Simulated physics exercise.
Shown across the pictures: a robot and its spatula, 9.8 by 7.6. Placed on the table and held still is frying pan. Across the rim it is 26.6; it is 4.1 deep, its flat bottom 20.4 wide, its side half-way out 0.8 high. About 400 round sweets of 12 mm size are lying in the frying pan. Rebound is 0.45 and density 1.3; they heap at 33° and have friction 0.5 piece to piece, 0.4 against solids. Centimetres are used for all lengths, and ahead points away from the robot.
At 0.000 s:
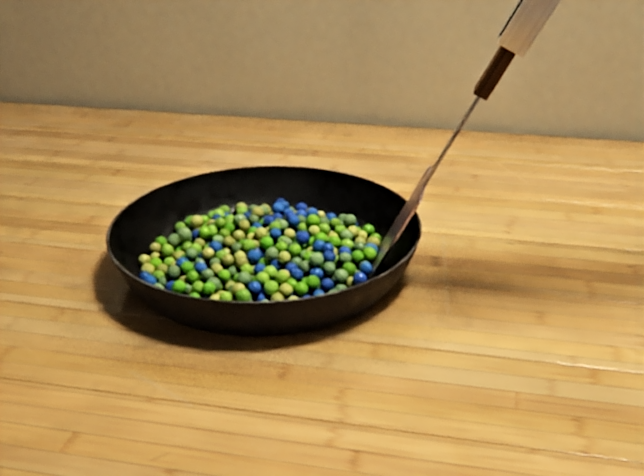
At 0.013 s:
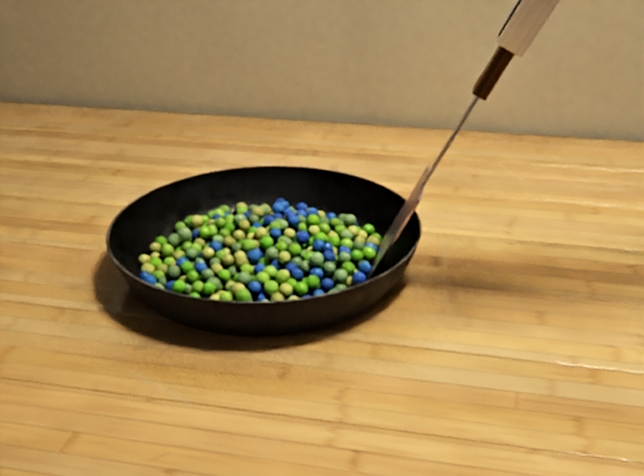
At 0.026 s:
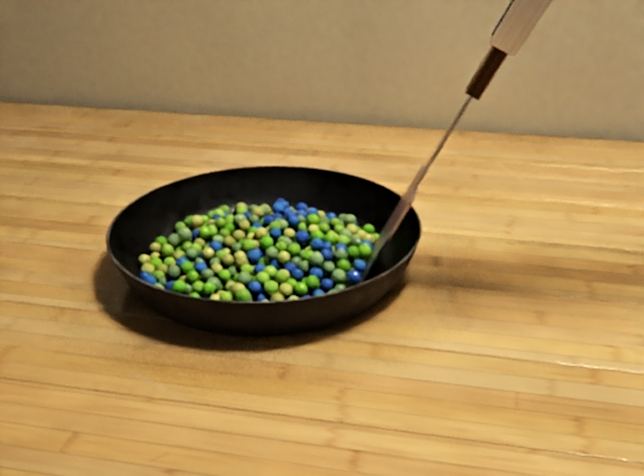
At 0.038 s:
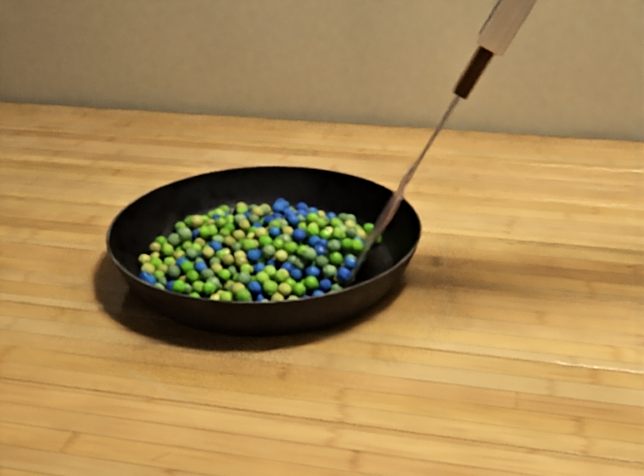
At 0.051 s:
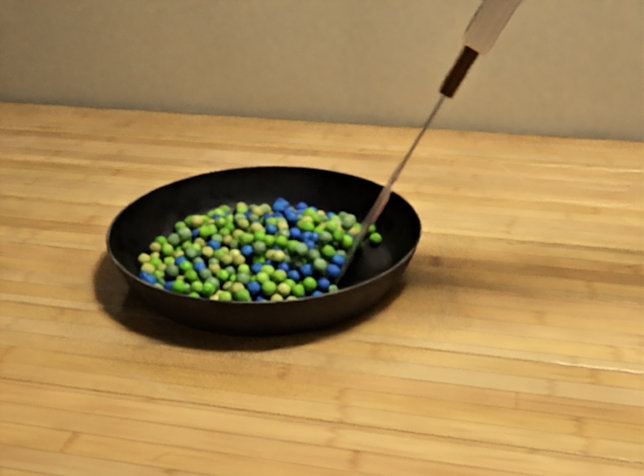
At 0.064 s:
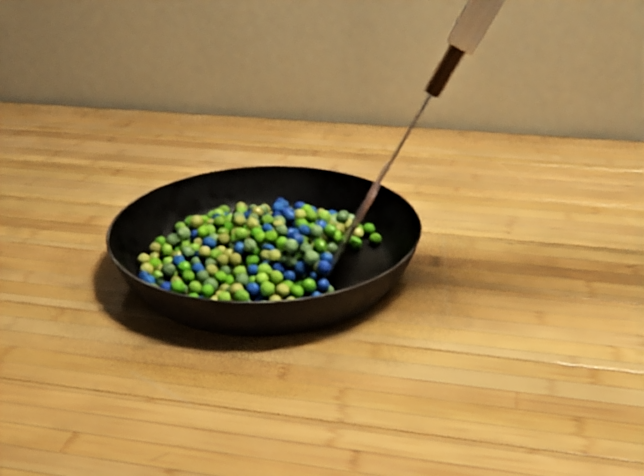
Spatula sliding slowly leftward inside a black frying pan on a wooden table, pushing some of the green and blue balls aside.
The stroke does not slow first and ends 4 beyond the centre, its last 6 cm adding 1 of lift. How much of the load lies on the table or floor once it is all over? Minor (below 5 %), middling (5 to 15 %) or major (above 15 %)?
Minor.
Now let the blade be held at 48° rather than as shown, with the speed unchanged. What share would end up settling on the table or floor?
0 %.
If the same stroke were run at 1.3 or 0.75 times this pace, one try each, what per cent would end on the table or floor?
Estimates in order: 5 per cent, 0 per cent.
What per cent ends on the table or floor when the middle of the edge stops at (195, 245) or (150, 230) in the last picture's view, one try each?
I'd say roughly 5 per cent, then roughly 25 per cent.
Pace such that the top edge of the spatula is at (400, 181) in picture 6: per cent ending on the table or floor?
I'd say around 0 per cent.
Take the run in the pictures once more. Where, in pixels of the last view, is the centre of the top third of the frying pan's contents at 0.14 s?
At about (240, 233).
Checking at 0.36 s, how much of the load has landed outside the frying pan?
Close to 0 per cent of the load.
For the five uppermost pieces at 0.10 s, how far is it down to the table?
About 6 centimetres.
After 0.10 s, sloping 63°, highest piece 7 above the table; 405 in the frying pan.
After 0.14 s, sloping 63°, highest piece 8 above the table; 405 in the frying pan.
After 0.36 s, sloping 63°, highest piece 5 above the table; 404 in the frying pan, 1 on the table or floor.
After 1.41 s, sloping 63°, highest piece 5 above the table; 404 in the frying pan, 1 on the table or floor.
In the end, 404 in the frying pan, 1 on the table or floor. That is 0 % on the table or floor.
